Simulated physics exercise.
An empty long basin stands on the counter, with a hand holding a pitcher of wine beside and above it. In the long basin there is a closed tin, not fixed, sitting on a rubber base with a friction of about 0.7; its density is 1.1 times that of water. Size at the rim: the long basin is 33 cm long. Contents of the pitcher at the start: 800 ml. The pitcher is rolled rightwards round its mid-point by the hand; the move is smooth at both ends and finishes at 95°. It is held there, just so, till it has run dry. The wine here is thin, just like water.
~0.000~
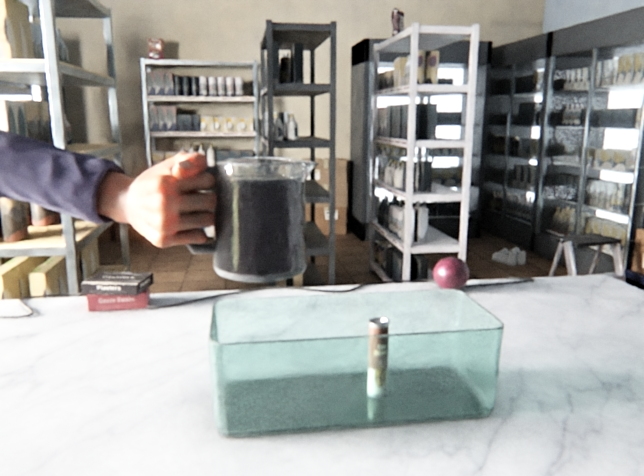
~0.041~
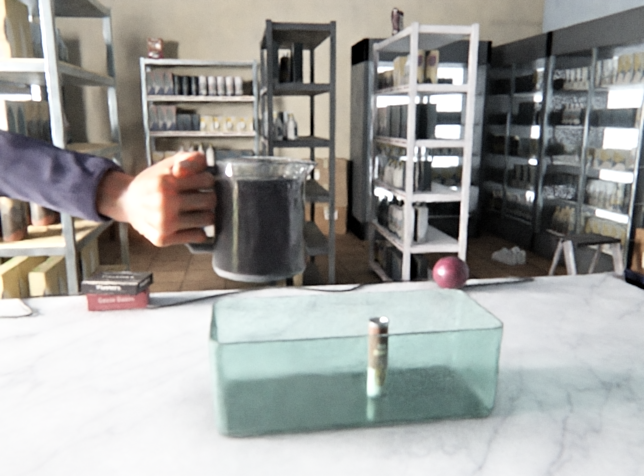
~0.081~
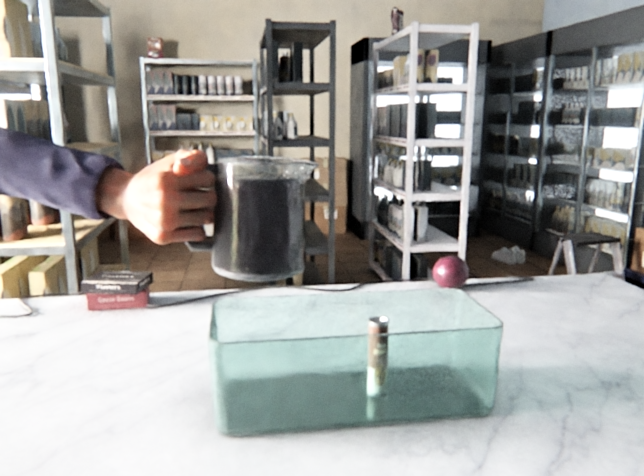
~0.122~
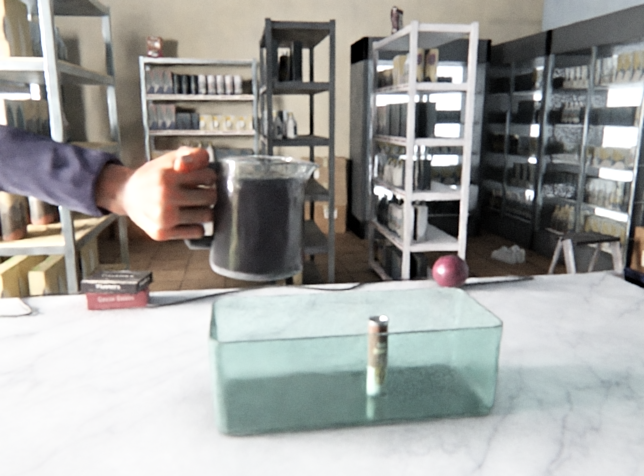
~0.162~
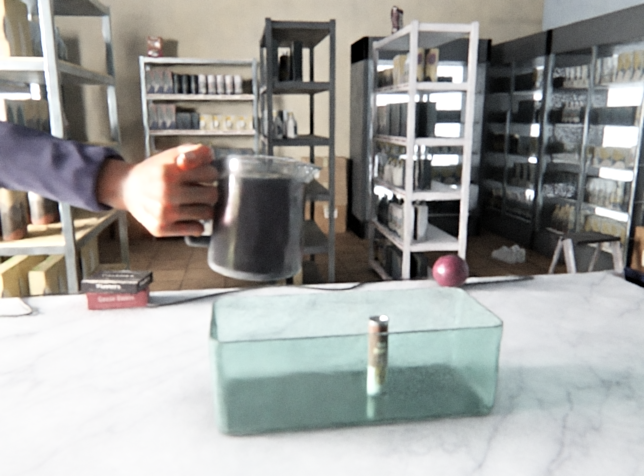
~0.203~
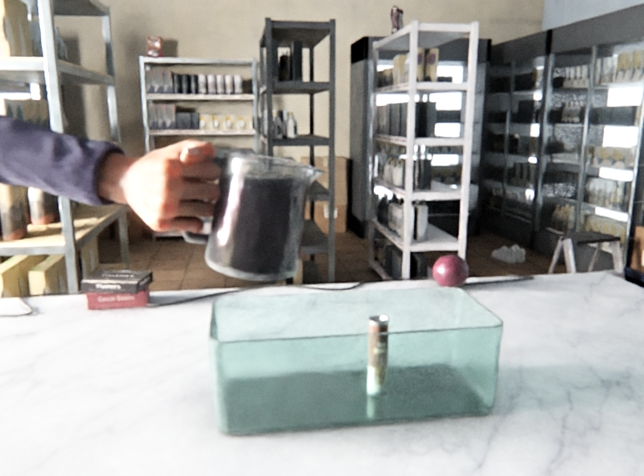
A hand holding a clear pitcher of dark liquid tilted it slightly to the right above a greenish see-through basin, where a small closed tin stood, while everything else on the marble counter stayed still.
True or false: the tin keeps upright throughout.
False.
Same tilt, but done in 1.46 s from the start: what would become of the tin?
With that tilt, the tin tips.
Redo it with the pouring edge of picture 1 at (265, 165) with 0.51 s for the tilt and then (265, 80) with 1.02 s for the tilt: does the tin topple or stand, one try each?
First it stays on its base; then it tips over.
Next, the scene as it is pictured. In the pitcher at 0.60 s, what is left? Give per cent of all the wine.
Roughly 88 per cent.
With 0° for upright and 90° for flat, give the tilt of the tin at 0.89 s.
About 0 degrees.
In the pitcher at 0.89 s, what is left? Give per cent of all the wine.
I reckon near 48 per cent still sits there.
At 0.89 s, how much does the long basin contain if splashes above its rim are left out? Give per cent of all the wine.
I reckon close to 34 per cent.
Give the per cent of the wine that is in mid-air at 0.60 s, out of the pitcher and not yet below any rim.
10 %.
After 0.60 s the tilt is 60° and 89 per cent is still to pour; the tin stands where it began.
After 0.89 s the tilt is 91° and 48 per cent is still to pour; the tin stands where it began.
After 1.19 s the tilt is 95° and 15 per cent is still to pour; the tin lies on its side.
After 1.52 s the tilt is 95° and 6 per cent is still to pour; the tin lies on its side.
In the end the tin lies on its side.
